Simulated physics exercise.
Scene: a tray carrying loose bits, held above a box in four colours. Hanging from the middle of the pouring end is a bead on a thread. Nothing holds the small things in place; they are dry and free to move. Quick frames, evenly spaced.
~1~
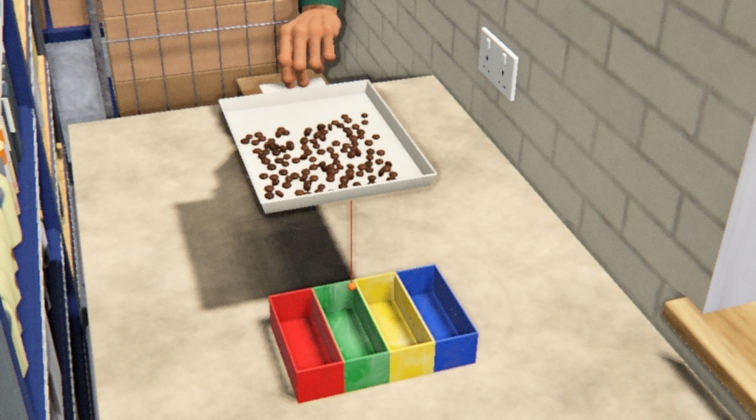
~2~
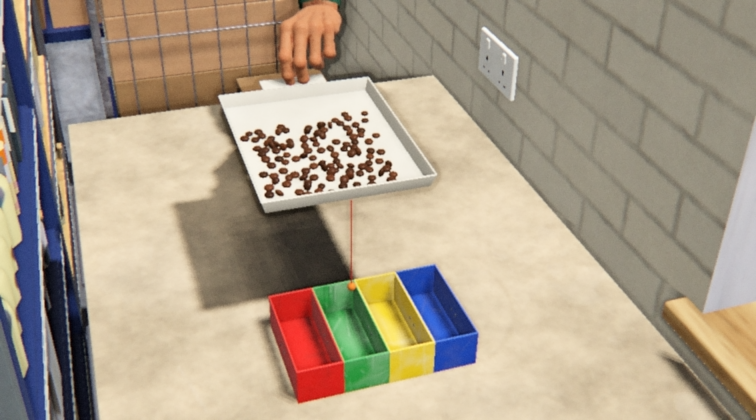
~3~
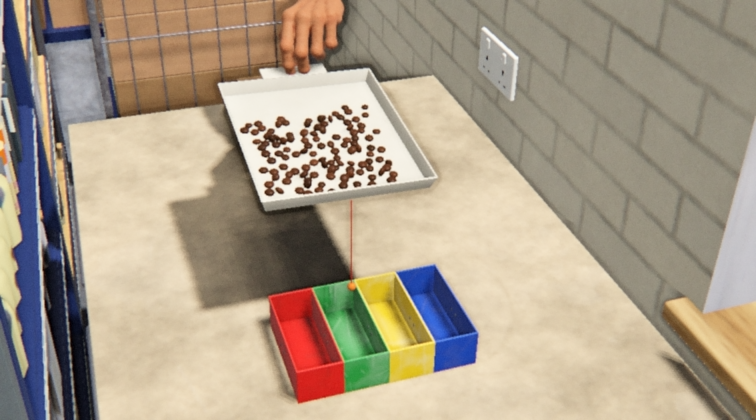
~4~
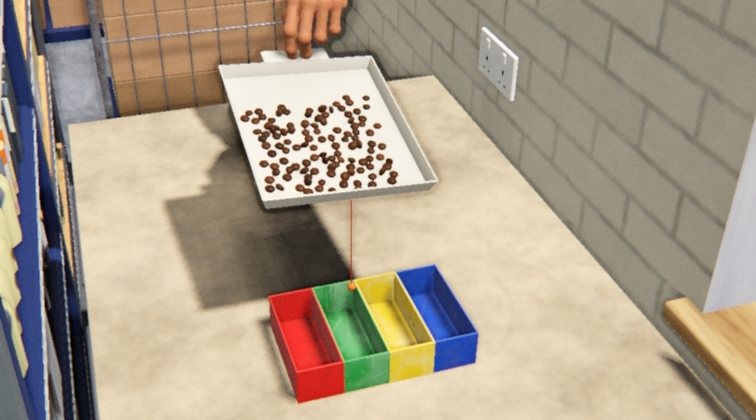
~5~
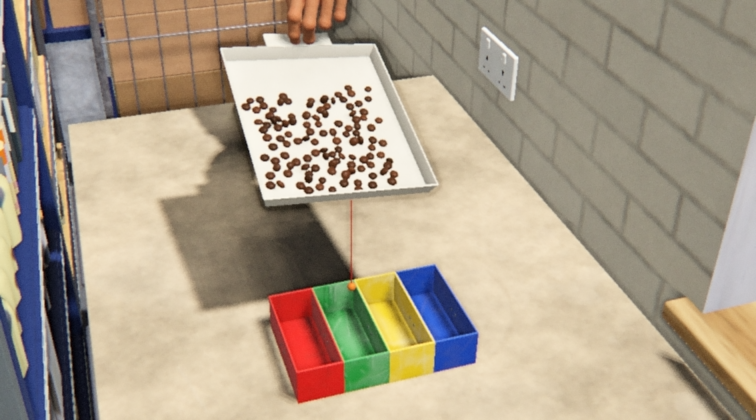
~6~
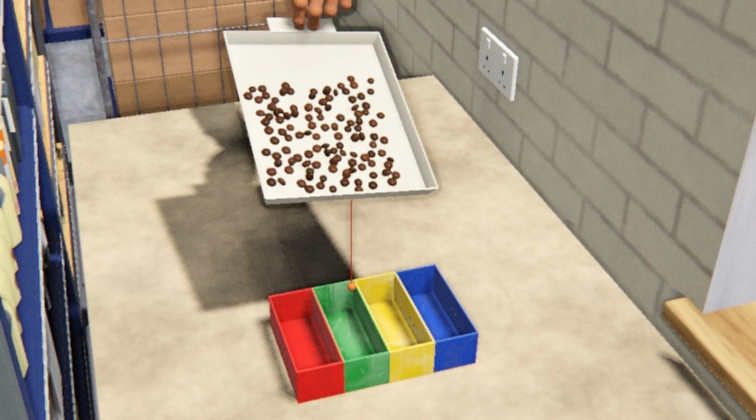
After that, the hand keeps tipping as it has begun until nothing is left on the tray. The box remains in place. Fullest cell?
Fullest: Blue.
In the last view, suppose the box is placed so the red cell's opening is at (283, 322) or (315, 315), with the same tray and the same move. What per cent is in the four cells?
Roughly 80 per cent the first time and 100 per cent the second.
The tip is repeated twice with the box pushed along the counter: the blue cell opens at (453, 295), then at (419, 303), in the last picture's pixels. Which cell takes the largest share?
So it's the cell in yellow for the first shift and blue for the second.
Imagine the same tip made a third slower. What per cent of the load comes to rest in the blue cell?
I'd say 50 percent or thereabouts.
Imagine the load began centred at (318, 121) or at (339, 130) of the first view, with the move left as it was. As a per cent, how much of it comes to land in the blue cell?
About 70 and 60 per cent.
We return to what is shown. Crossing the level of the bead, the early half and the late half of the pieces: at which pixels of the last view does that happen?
First roughly (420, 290), then roughly (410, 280).
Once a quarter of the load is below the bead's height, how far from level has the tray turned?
Close to 85° of tilt at that moment.
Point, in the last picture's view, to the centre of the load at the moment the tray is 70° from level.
In the last view, the load is centred near (385, 187).
Just after the last frame, tray tipped steeply; almost all on the tray; about a tenth falling or outside the box.
A moment on, tray tipped past a quarter turn; about a tenth on the tray; roughly a third in the blue cell; roughly a quarter in the yellow cell; about a tenth in the green cell; roughly a quarter falling or outside the box.
Further on, tray tipped past a quarter turn; roughly half in the blue cell; roughly a third in the yellow cell; about a tenth in the green cell; just a few falling or outside the box.
When it is over, tray tipped past a quarter turn; roughly half in the blue cell; roughly a third in the yellow cell; about a tenth in the green cell; not one in the red cell; just a few outside the box.
